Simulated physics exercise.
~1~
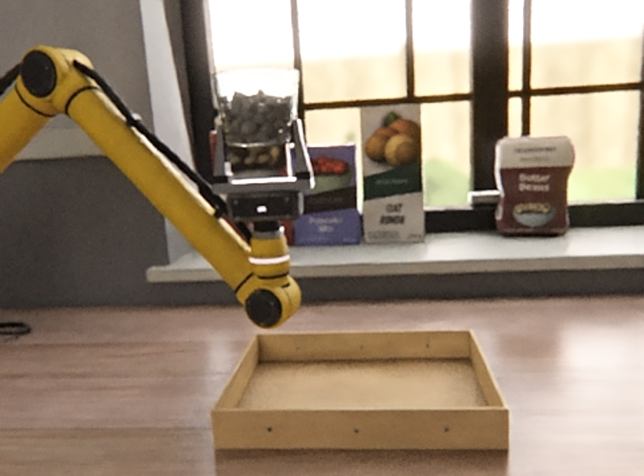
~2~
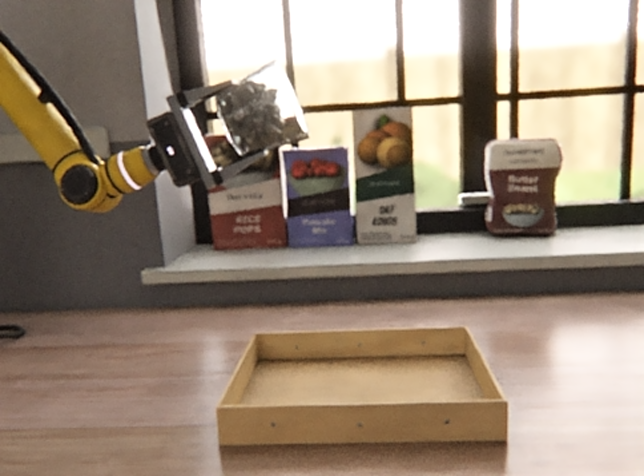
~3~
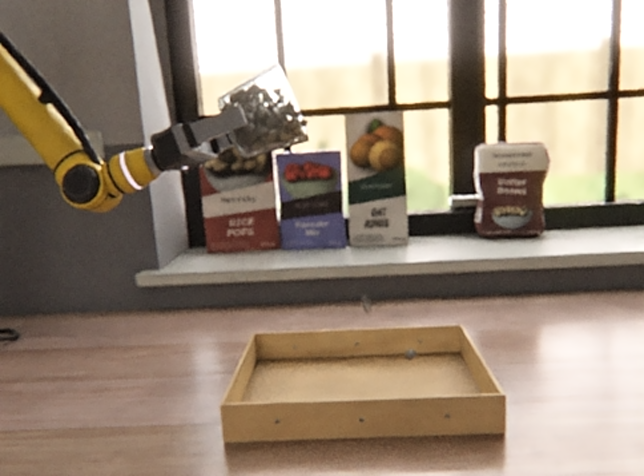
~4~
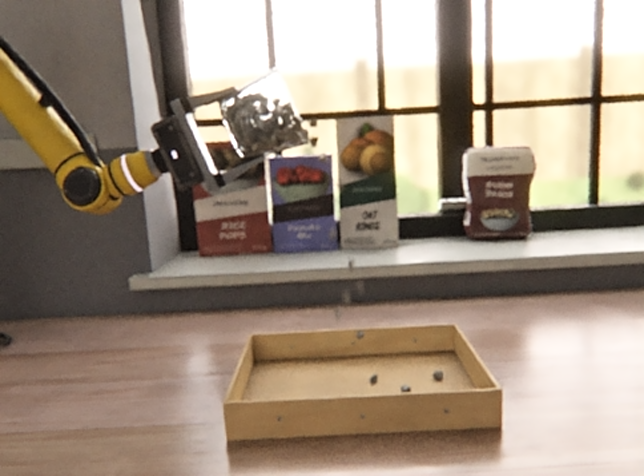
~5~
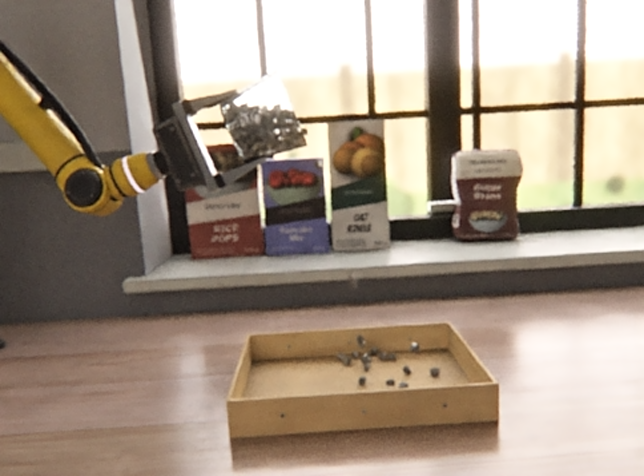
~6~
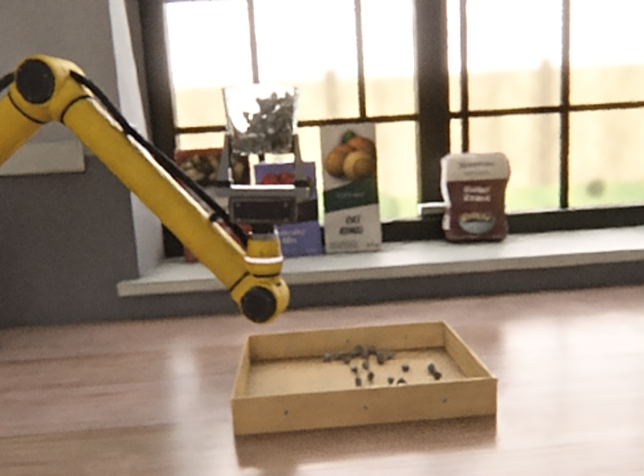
Yellow robot arm tipping a clear tumbler of dark pebbles, scattering some into a wooden tray, then righting it still mostly full.
